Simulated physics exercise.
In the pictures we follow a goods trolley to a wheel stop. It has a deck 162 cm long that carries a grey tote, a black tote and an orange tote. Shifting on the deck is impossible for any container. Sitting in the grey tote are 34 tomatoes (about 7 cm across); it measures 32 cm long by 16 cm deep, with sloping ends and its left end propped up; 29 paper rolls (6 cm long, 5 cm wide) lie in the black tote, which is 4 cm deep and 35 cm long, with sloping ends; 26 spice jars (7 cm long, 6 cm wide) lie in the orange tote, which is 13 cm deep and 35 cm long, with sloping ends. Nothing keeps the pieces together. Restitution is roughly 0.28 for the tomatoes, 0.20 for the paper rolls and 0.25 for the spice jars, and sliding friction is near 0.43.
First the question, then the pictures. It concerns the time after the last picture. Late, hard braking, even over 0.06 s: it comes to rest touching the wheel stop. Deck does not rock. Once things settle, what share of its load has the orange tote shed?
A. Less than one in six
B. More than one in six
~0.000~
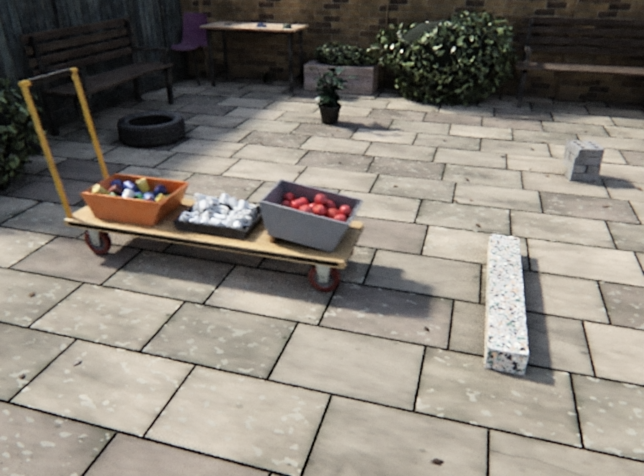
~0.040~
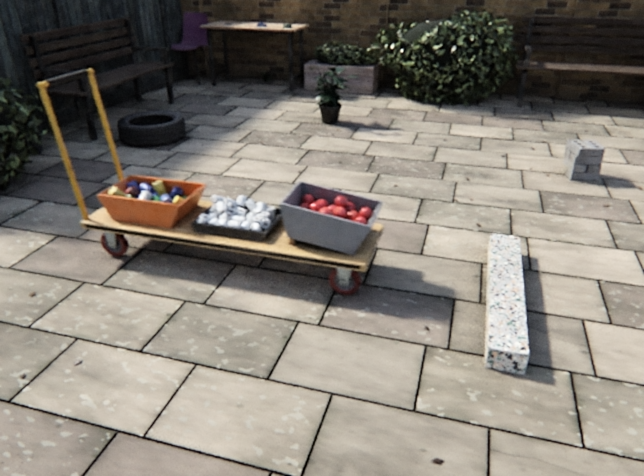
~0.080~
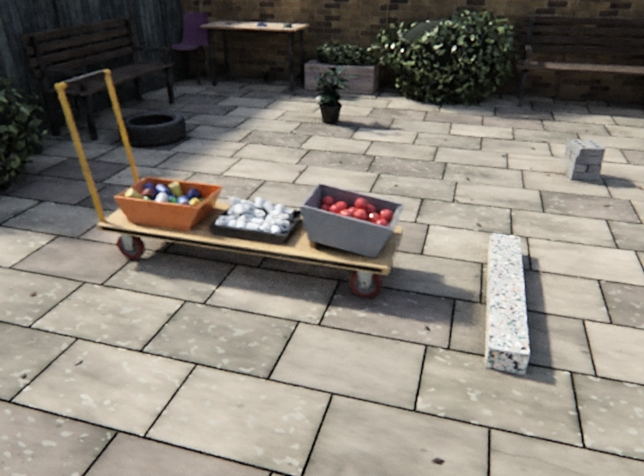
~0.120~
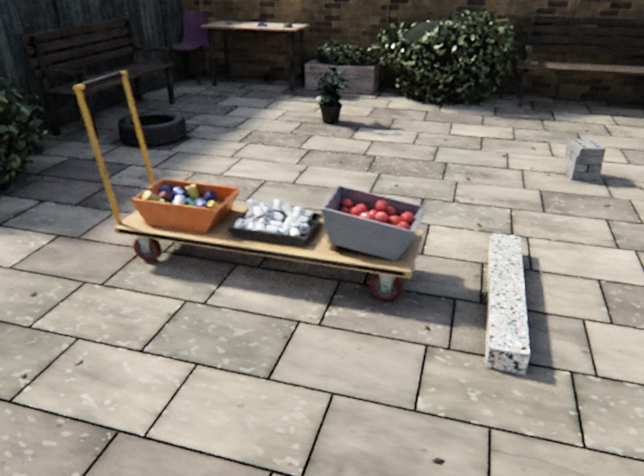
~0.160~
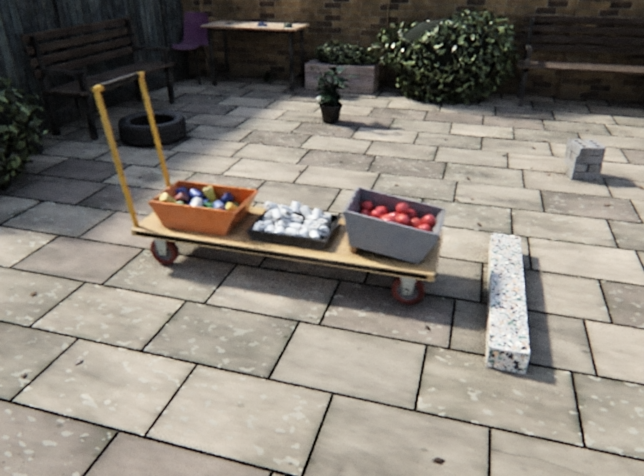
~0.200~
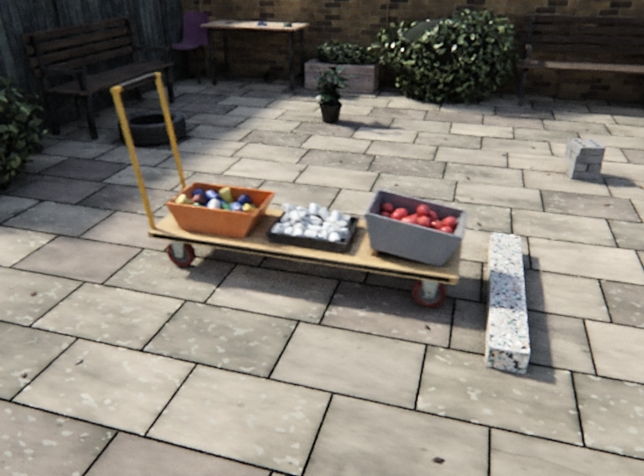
Answer: A.
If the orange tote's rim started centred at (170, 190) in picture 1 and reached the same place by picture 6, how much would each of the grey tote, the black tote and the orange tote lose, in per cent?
Result - grey tote: 0 per cent; black tote: 20 per cent; orange tote: 0 per cent.
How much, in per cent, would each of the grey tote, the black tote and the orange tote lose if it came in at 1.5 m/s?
Grey tote 0 %, black tote 10 %, orange tote 0 %.
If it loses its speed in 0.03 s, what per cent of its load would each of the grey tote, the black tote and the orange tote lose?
You'd end up with grey tote at 10 %, black tote at 50 % and orange tote at 0 %.
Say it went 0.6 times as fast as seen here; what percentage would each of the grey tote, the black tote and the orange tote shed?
In that case the grey tote sheds 0 per cent, the black tote 20 per cent and the orange tote 0 per cent.
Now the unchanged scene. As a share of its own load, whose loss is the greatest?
The black tote.
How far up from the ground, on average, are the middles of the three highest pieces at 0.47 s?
Height, averaged: Around 48 cm.
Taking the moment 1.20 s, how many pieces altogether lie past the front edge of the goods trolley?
Count: Approx. 2.
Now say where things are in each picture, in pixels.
In the first frame (places track the rim corner closest to us here), orange tote (159, 203); grey tote (347, 224); 73 cm to go; all still inside.
Orange tote (177, 205); grey tote (369, 226); 62 cm to go, in the second frame.
Orange tote (196, 207); grey tote (392, 229); 52 cm to go, in the third frame.
Orange tote (215, 210); grey tote (415, 232); 41 cm to go, in the fourth frame.
Orange tote (233, 212); grey tote (438, 235); 31 cm to go, in the fifth frame.
Orange tote (253, 214); grey tote (461, 237); 20 cm to go; all still inside, in the sixth frame.
After 0.25 s, it begins to slow.
After 0.35 s, the grey tote has all 34, the black tote is down by 3 of 29 and the orange tote has all 26.
After 0.47 s, the grey tote is down by 1 of 34, the black tote is down by 13 of 29 and the orange tote is down by 1 of 26.
After 0.70 s, the grey tote is down by 1 of 34, the black tote is down by 14 of 29 and the orange tote is down by 1 of 26.
Final count (at 1.20 s), the grey tote is down by 2 of 34, the black tote is down by 14 of 29 and the orange tote is down by 1 of 26. Asked share, 1 of 26, 4 per cent.
